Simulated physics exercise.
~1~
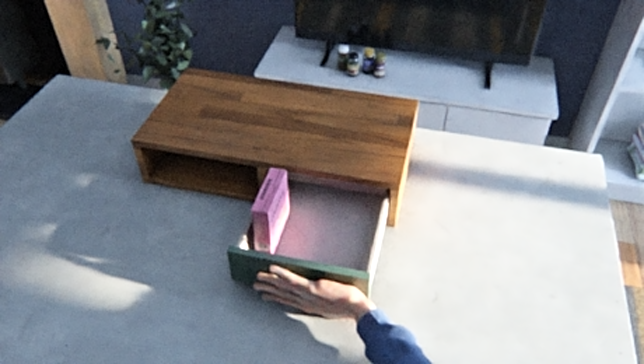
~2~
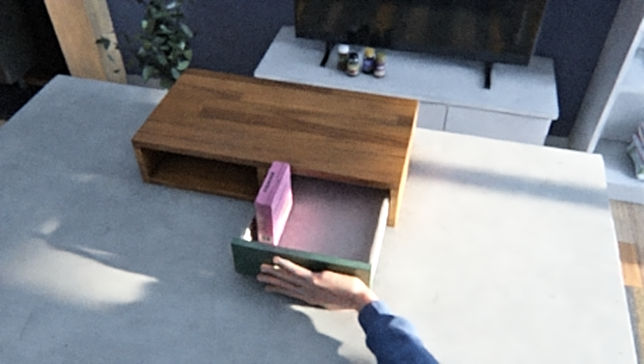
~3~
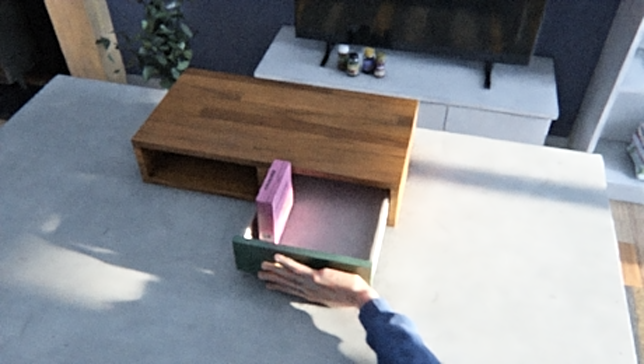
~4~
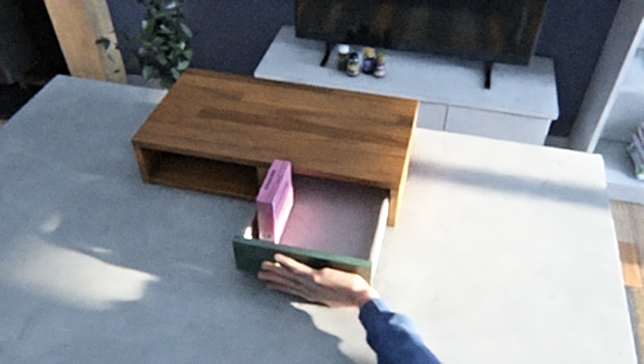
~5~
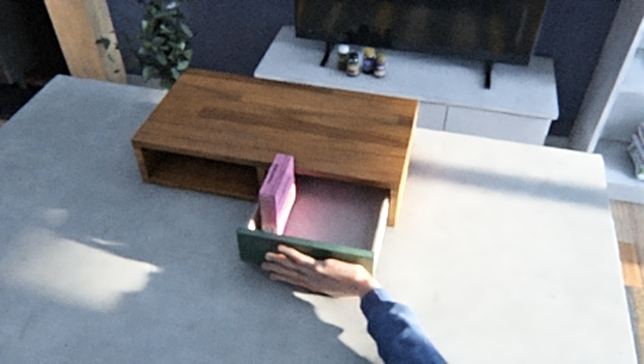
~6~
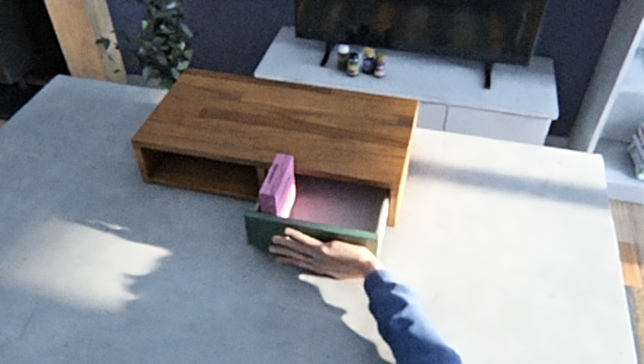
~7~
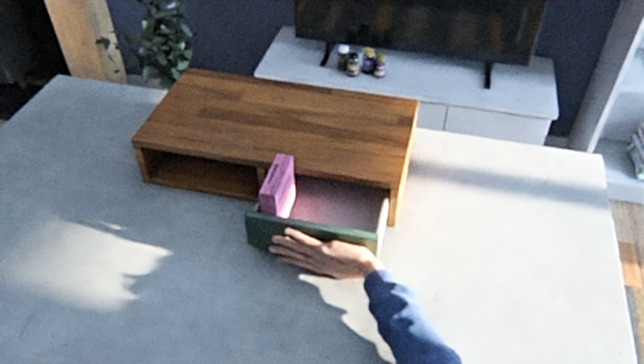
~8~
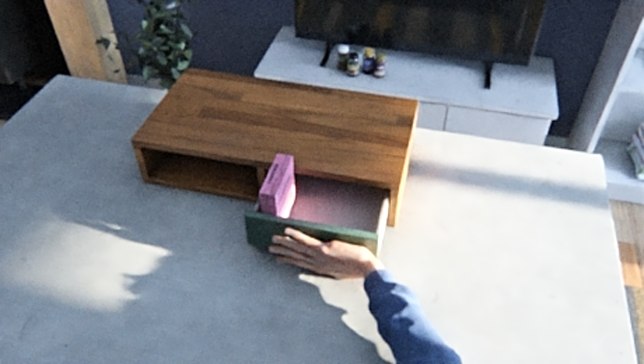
A hand pushes a drawer holding an upright pink packet partway in, then stops.
